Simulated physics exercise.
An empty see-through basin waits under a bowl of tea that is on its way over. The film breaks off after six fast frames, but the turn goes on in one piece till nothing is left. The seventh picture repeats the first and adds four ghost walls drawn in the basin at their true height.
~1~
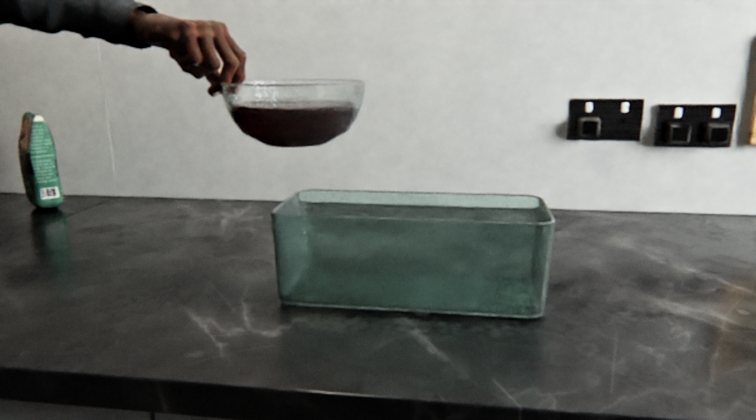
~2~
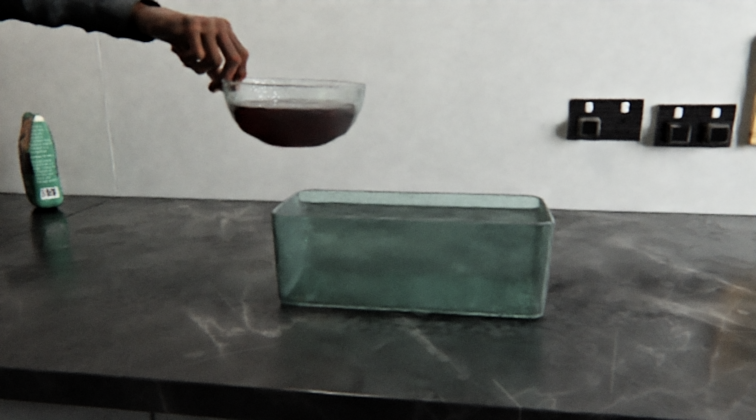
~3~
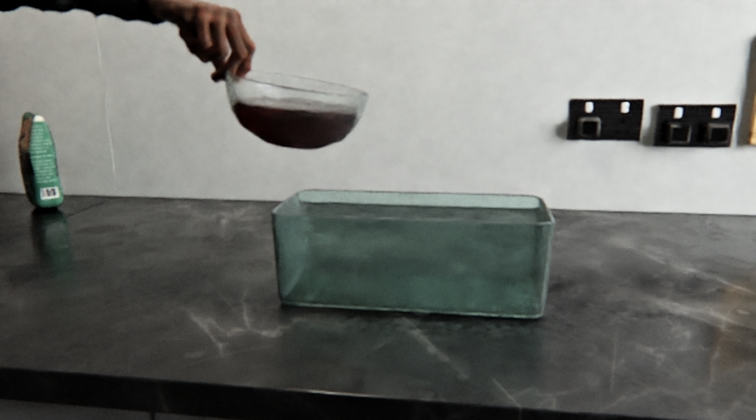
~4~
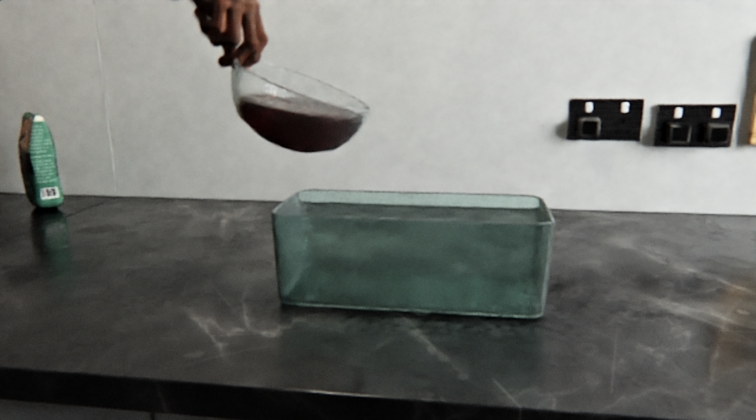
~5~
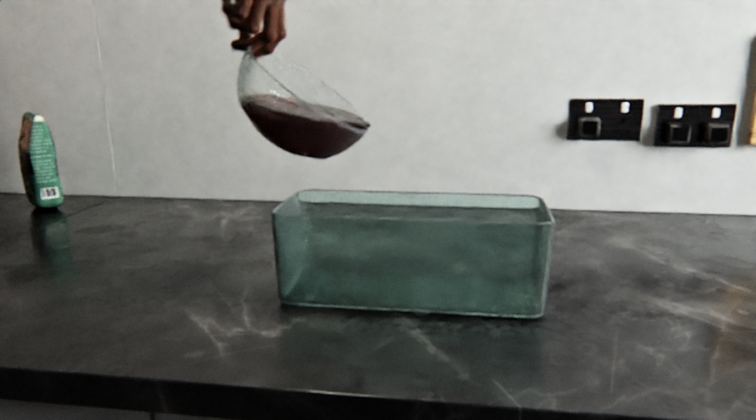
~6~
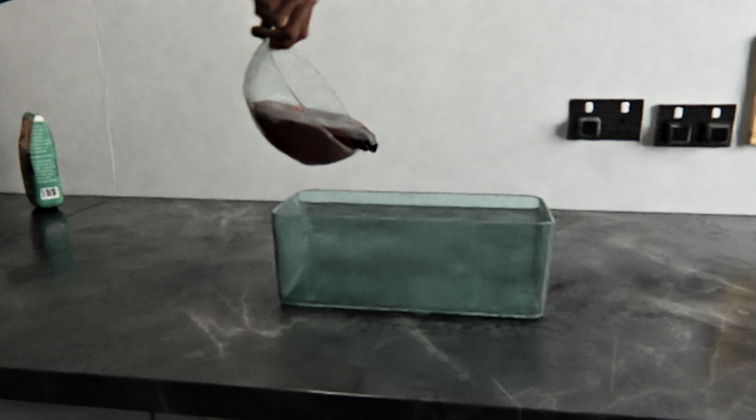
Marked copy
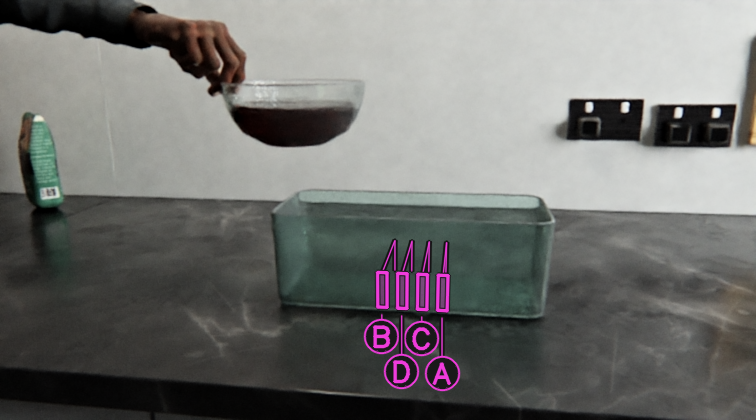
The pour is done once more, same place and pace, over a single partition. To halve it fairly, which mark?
Place B.
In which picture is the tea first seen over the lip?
In picture 5.
On the marked copy, A at (442, 317); B at (381, 314); C at (421, 316); D at (401, 315).
With A, about 74 % ends left of the wall and 19 % right of it; 7 % is lost outside.
With B, about 49 % ends left of the wall and 45 % right of it; 6 % is lost outside.
With C, about 69 % ends left of the wall and 21 % right of it; 10 % is lost outside.
With D, about 66 % ends left of the wall and 20 % right of it; 14 % is lost outside.
